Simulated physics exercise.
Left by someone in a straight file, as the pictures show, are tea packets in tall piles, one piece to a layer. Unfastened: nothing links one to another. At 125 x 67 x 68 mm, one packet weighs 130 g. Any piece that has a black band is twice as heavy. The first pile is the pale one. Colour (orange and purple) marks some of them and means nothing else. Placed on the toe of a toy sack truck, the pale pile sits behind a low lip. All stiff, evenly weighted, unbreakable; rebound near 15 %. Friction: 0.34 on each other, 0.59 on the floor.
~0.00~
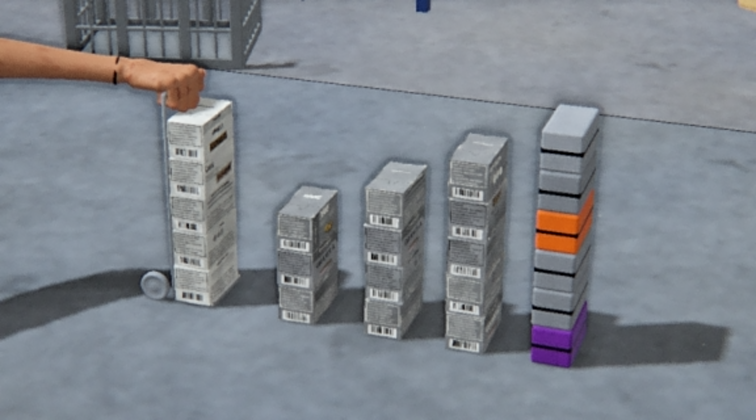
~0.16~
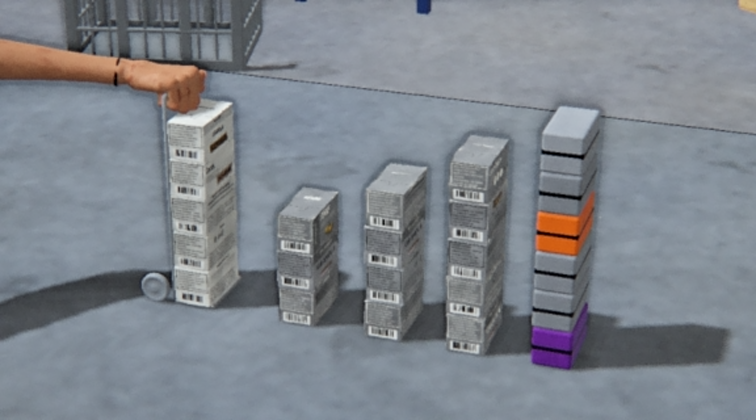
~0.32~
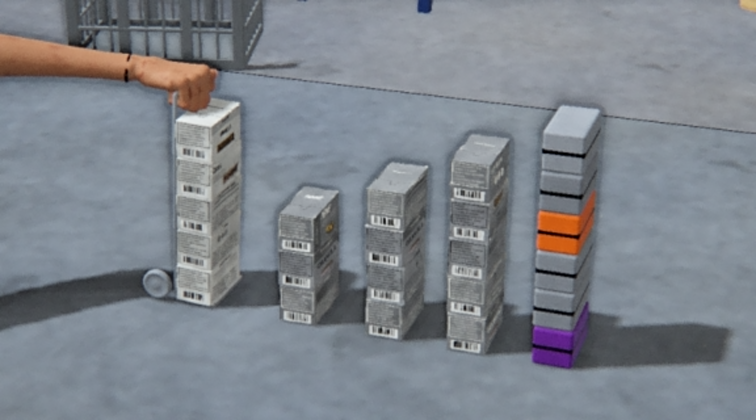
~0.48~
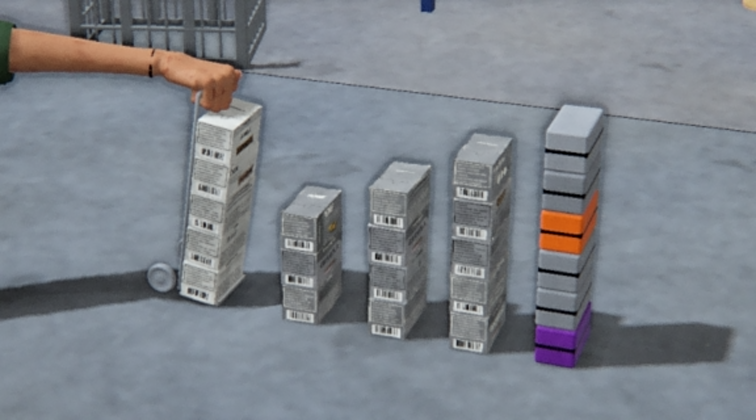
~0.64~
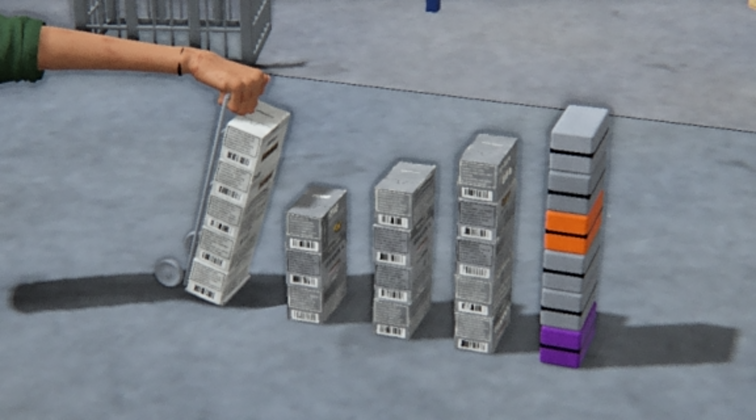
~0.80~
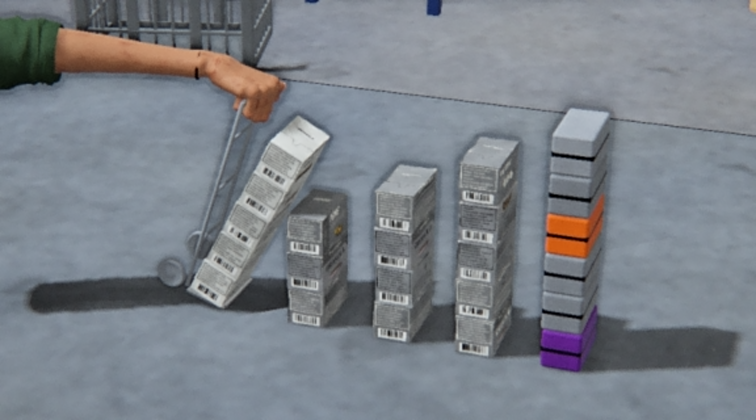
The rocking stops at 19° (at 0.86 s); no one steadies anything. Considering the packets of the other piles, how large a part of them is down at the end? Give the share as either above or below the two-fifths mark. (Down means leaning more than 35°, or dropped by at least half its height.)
The share is above the two-fifths mark.
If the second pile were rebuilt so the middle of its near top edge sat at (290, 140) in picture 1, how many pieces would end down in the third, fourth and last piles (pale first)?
Pile by pile that makes third 3, fourth 5, last 6.
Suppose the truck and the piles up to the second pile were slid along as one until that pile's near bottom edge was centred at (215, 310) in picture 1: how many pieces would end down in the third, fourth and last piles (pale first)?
After that shift, the third pile would have 0 down, the fourth 0 and the last 0.
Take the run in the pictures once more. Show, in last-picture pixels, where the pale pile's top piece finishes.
It ends up centred around (492, 274) in the last view.
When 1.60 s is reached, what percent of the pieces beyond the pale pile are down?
By then, 15 per cent.
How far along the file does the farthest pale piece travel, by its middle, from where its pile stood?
Something like 50 cm along the file.
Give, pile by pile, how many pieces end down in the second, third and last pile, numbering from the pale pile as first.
The second pile gives 3, the third 4, the last 6.
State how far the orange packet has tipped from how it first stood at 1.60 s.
About 0°.
After 1.06 s, 5 of the pale pile down; none of the 18 other packets down, 4 disturbed.
After 1.60 s, 5 of the pale pile down; 3 of the 18 other packets down.
After 2.26 s, 5 of the pale pile down; 12 of the 18 other packets down; orange packet 30° from how it stood; purple packet 30° from how it stood.
After 2.50 s, 5 of the pale pile down; 18 of the 18 other packets down; orange packet on its side; purple packet on its side.
In the end (3.6 s), 5 of the pale pile down; 18 of the 18 other packets down; orange packet on its side; purple packet on its side. That is 100 per cent. From the last view, middles, purple packet near (611, 343).
